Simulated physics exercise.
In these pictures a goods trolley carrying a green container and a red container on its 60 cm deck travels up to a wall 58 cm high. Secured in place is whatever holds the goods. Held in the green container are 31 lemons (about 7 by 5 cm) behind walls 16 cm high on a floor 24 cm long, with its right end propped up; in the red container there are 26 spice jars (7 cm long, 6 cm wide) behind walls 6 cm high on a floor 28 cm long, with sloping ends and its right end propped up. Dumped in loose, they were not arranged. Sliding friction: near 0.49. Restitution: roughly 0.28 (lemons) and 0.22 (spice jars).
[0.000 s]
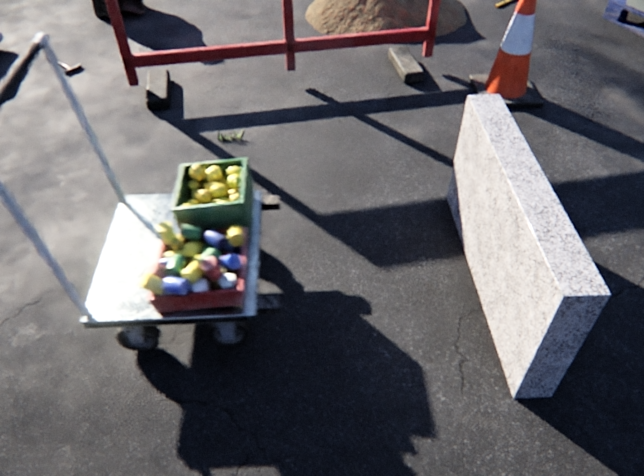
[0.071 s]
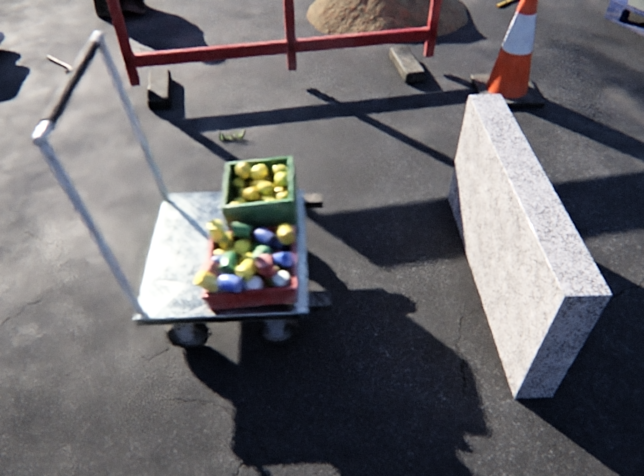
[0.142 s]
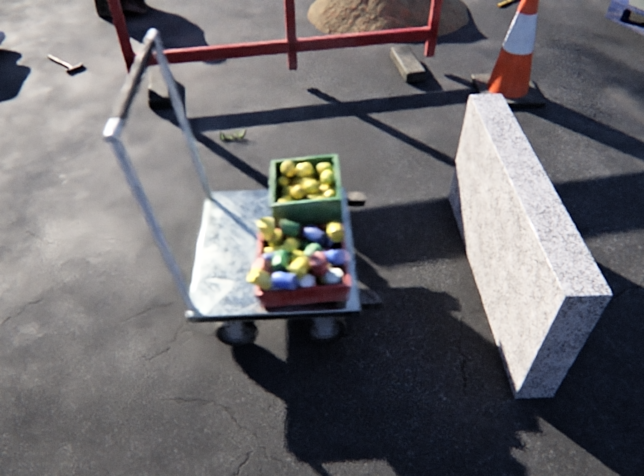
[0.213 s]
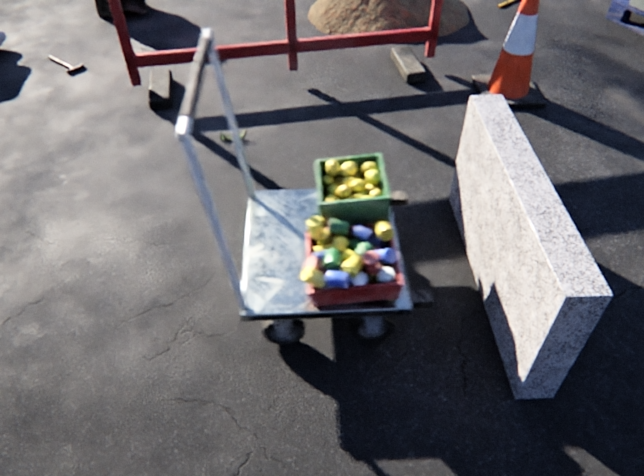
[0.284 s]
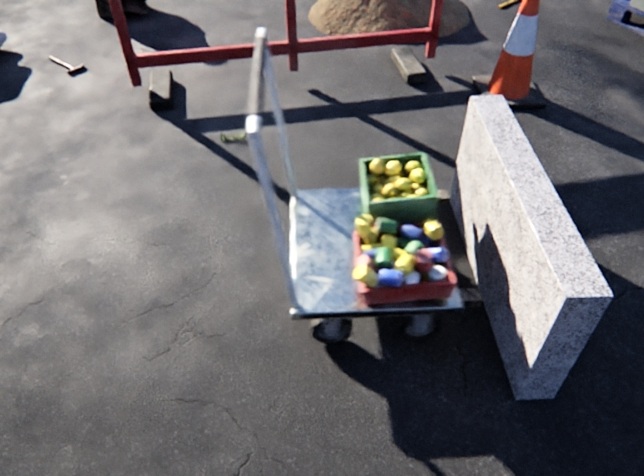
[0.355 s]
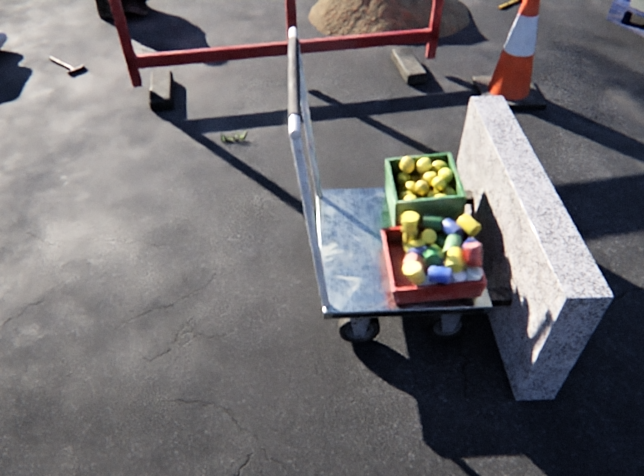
The clip shows a flat trolley carrying a green container of yellow objects and a red container of multicoloured objects rolling right across dark pavement up to a pale slab, where the loose contents shift toward the right.
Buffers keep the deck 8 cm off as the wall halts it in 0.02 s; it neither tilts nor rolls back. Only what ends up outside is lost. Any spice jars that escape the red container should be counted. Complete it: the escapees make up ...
... more than a sixth of the load.
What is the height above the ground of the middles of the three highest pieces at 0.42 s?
46 cm.
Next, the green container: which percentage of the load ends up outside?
Loss for the green container - 0 per cent.
After 0.42 s, green container 31 in, 0 out and red container 22 in, 4 out.
After 0.54 s, green container 31 in, 0 out and red container 18 in, 8 out.
After 0.77 s, green container 31 in, 0 out and red container 17 in, 9 out.
When it is over (at 1.27 s), green container 31 in, 0 out and red container 17 in, 9 out. Asked share, 9 of 26, 35 per cent.
